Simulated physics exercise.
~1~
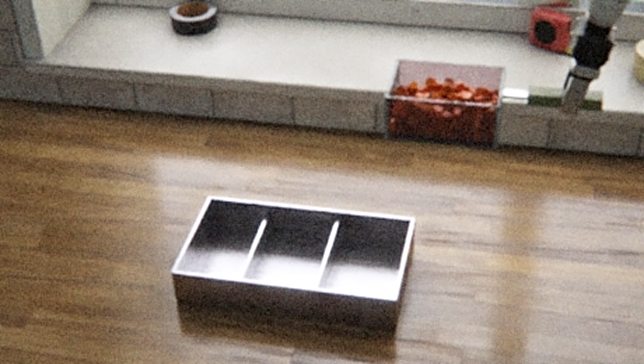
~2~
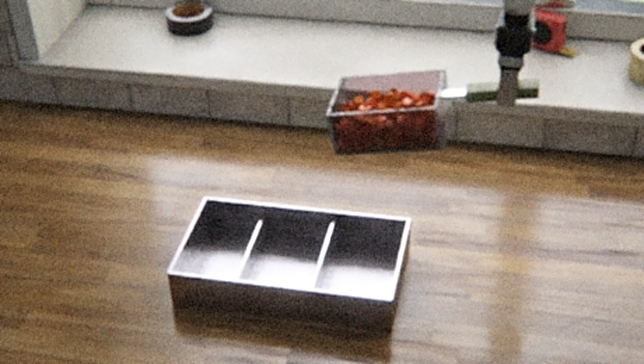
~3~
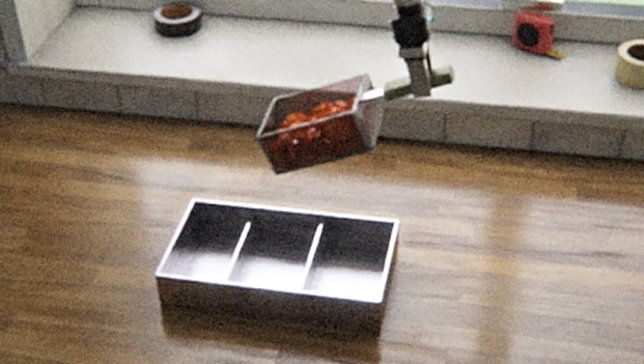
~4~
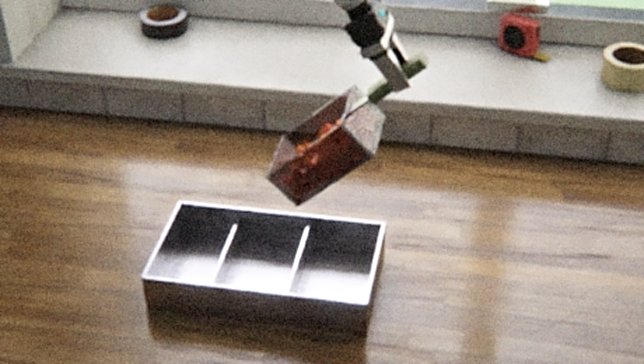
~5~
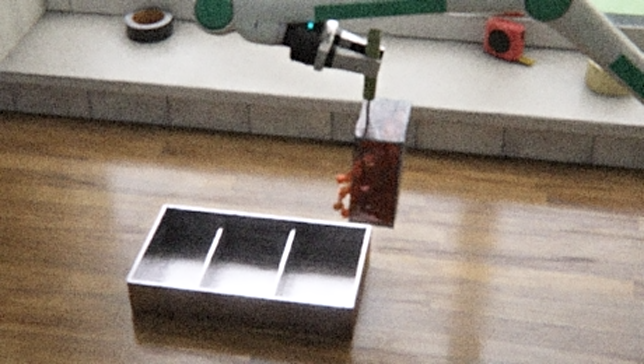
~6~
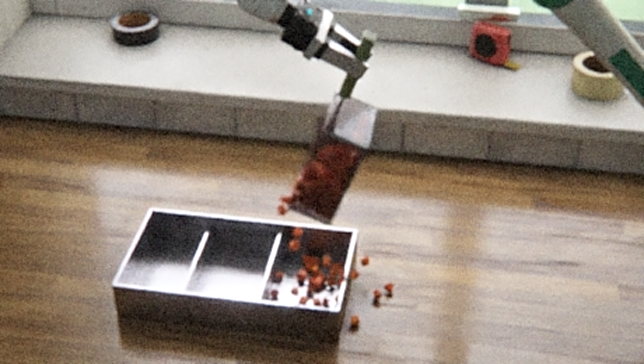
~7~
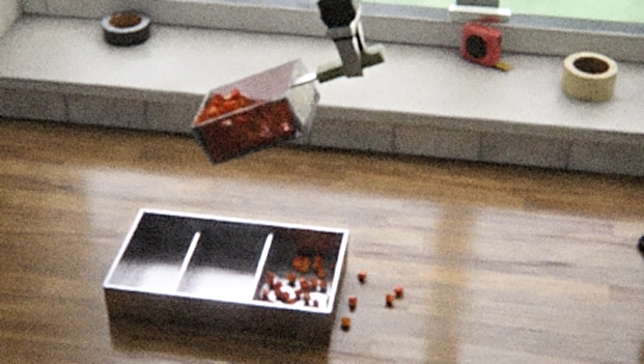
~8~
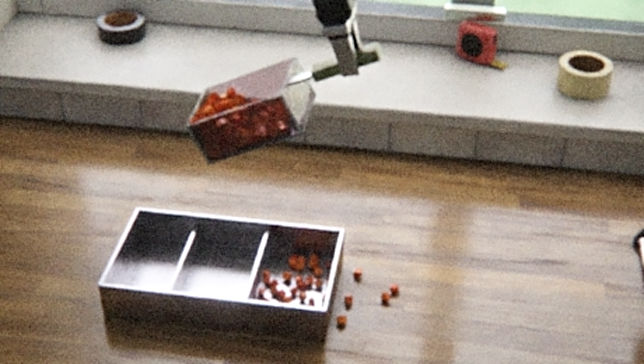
A wooden tabletop beside a pale window ledge is seen from above at an angle, with dark and tan tape rolls and a red tape measure on the ledge. A robot gripper at the upper right holds a clear box of small red-orange pieces, and a dark, white-rimmed tray with three compartments sits below. The arm carries the box left, tipping it increasingly until it stands nearly upright. Pieces spill into the tray's right compartment, and a few land on the table beside it. The box then lifts and tilts back, holding most of its pieces, and stays still.
